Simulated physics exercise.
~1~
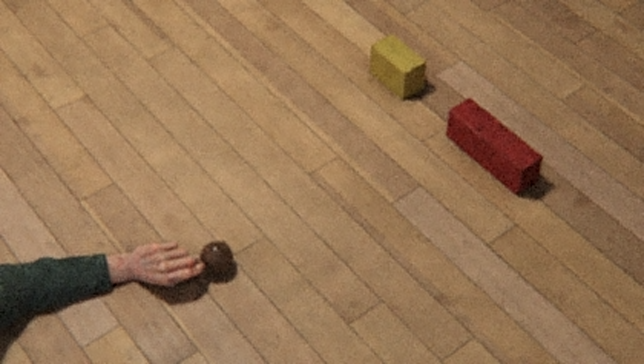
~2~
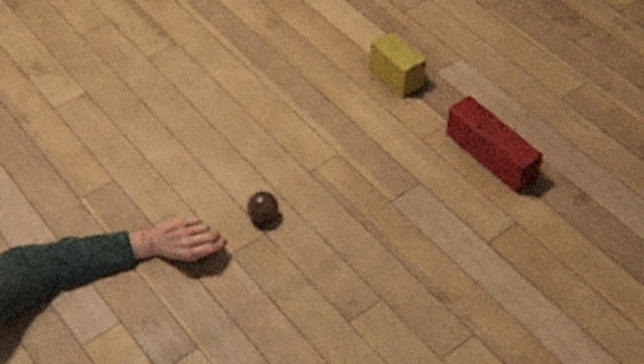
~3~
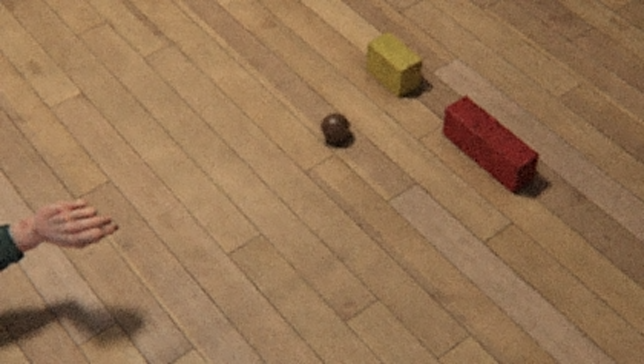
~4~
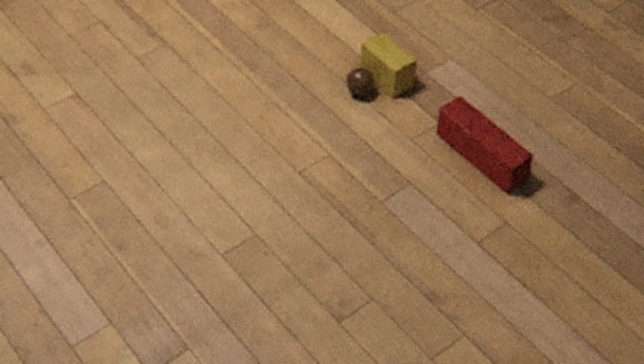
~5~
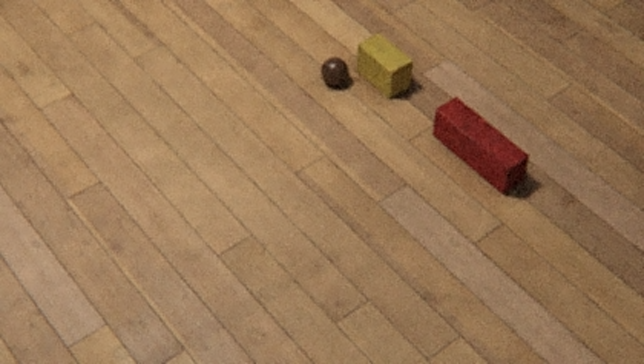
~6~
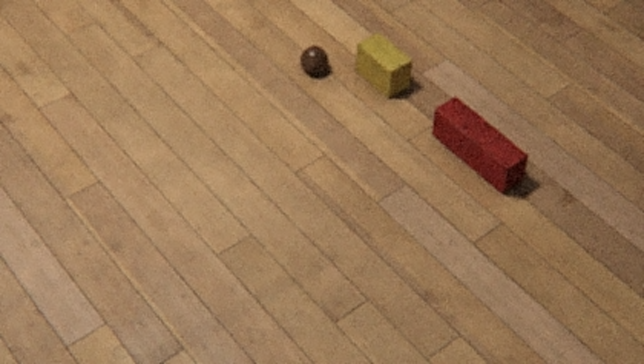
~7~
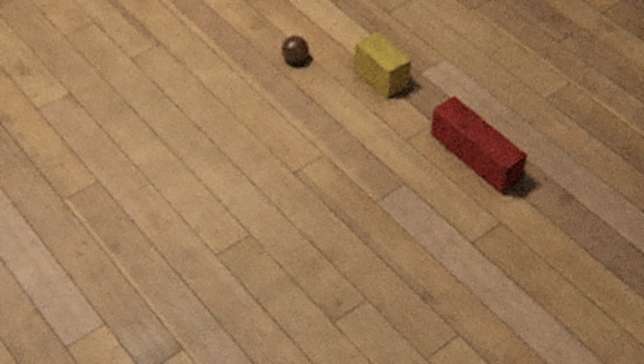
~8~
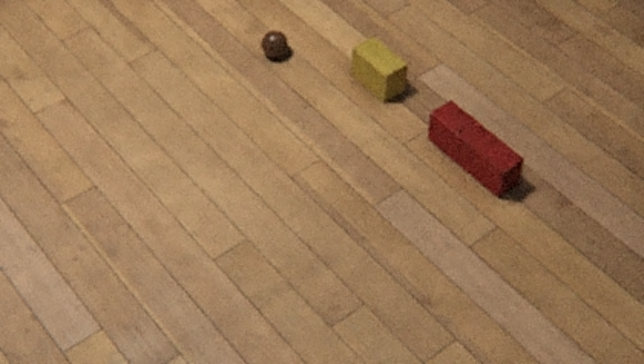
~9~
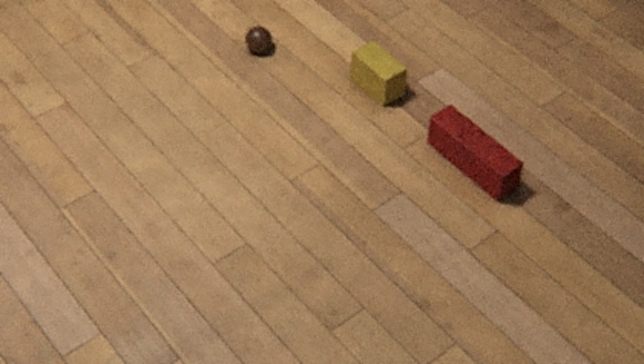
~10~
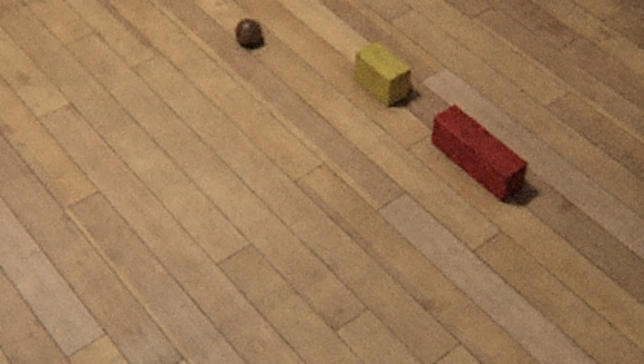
A wooden plank floor is seen from above at an angle, with the view swaying slightly. A yellow block sits near the top, right of centre, and a longer red block lies to its lower right, with a gap between them. At the lower left, a hand in a dark green sleeve releases a small, round brown onion and draws back out of view. The onion rolls up and right, missing the gap and hitting the yellow block's left side. It rebounds and rolls left and slightly upward, slowing until it stops near the top, left of the blocks.
